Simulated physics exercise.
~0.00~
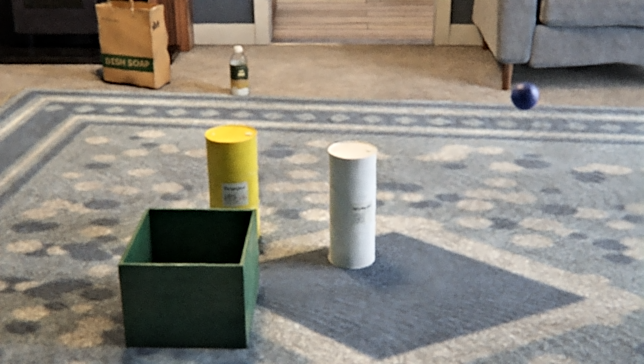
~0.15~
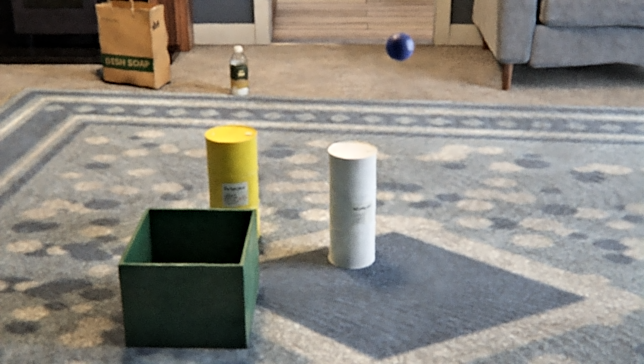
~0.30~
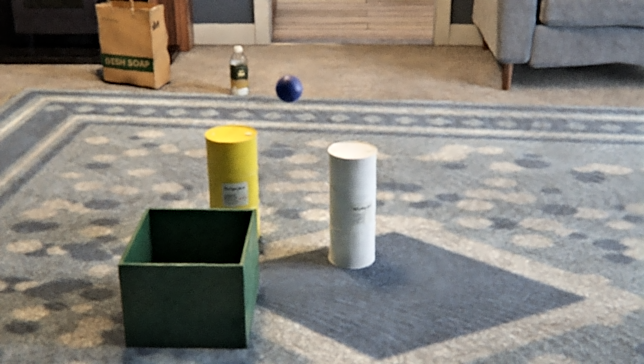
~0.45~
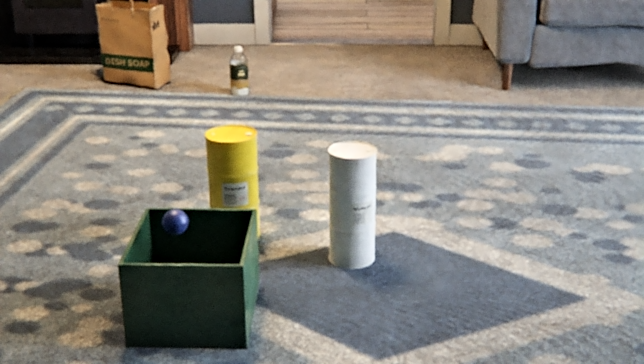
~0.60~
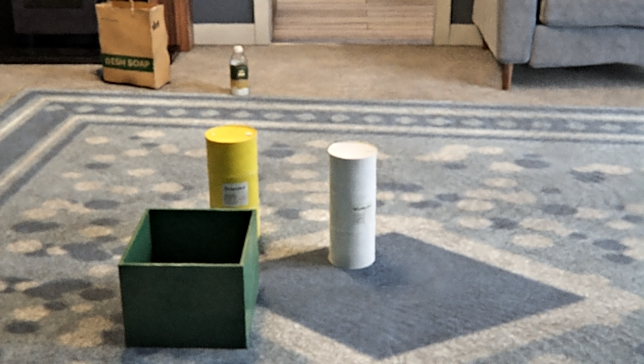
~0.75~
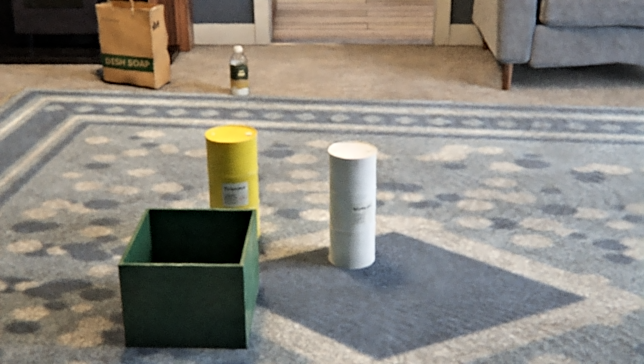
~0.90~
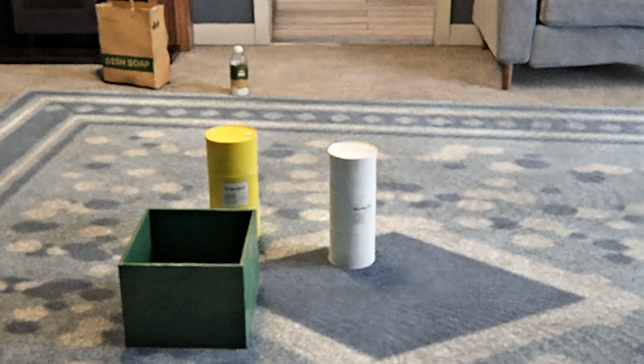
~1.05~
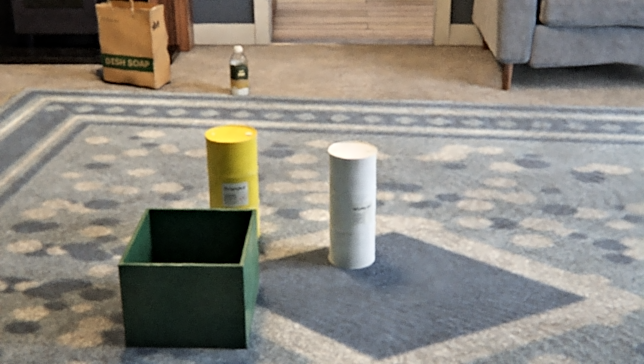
A blue ball flies left across the rug and drops into the open green box.
